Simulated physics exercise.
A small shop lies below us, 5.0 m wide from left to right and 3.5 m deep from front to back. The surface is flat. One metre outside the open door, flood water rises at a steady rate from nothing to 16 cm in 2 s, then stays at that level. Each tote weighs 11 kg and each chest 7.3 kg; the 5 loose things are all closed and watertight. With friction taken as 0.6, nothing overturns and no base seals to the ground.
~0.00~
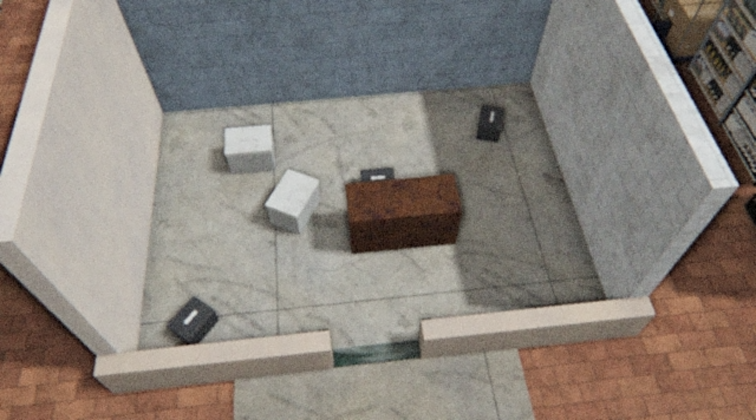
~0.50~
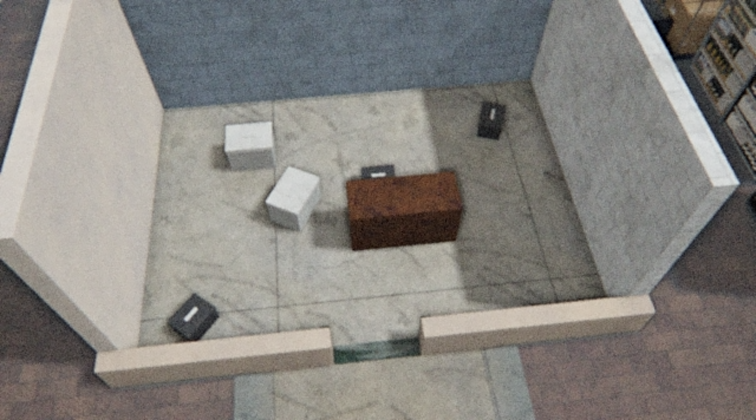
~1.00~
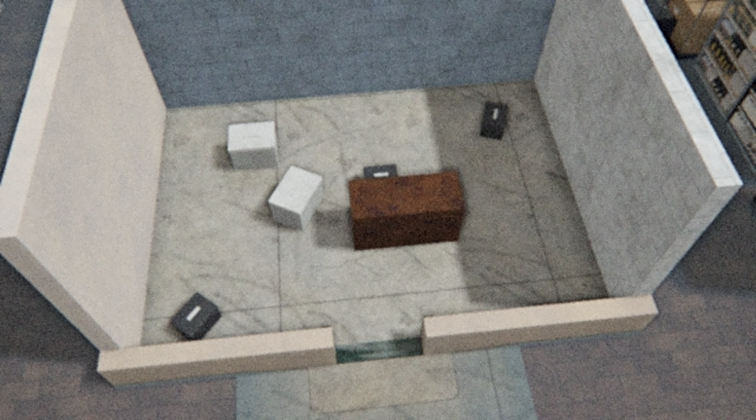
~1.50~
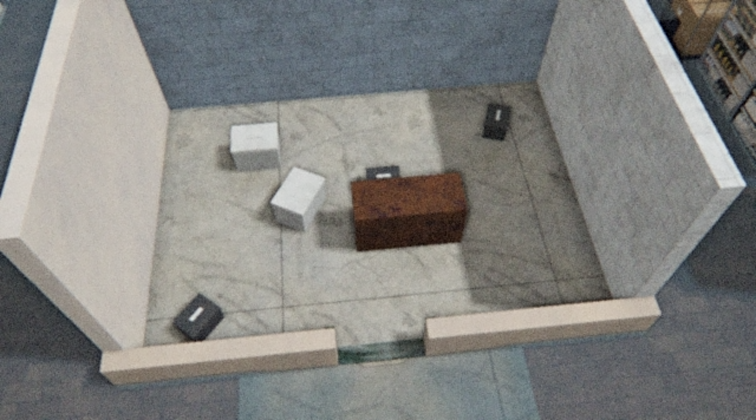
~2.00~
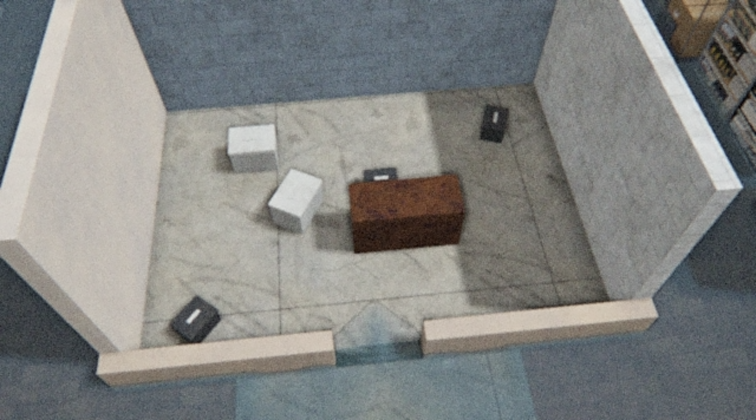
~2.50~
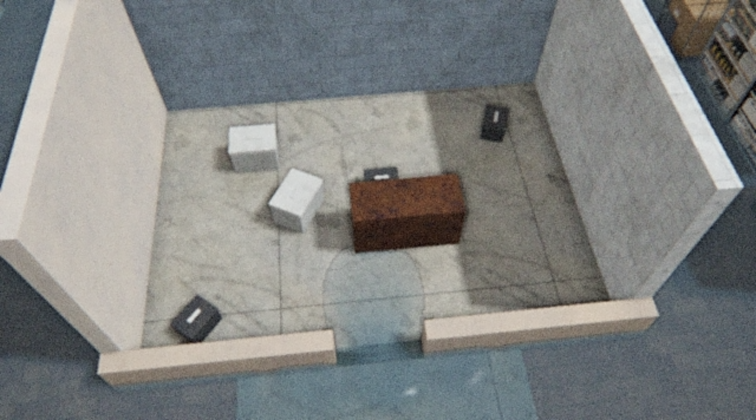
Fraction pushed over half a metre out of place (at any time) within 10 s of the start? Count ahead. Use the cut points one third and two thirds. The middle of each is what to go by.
It falls below one third.
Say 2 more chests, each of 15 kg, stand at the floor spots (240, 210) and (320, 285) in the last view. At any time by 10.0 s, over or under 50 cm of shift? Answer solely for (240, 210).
That one is within the limit.
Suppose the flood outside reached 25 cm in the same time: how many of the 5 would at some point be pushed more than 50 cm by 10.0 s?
It would come to 2 of them.
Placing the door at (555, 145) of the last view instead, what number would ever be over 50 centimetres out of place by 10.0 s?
Result: 1.
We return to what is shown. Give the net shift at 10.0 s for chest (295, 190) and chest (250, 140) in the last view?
First 80 cm, then 30 cm.
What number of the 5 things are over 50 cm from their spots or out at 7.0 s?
The number comes to 1.
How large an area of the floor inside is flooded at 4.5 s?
Somewhere about 9.0 m2, give or take.
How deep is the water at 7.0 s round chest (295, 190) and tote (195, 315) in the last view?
About 3 and 1 cm.
After 3.5 s 0 of 5 are over 50 cm from their spots; 0 afloat.
After 4.5 s 1 of 5 are over 50 cm from their spots; 0 afloat.
After 7.0 s 1 of 5 are over 50 cm from their spots; 0 afloat.
After 10.0 s 1 of 5 are over 50 cm from their spots, and 1 have been at some point; 2 afloat.
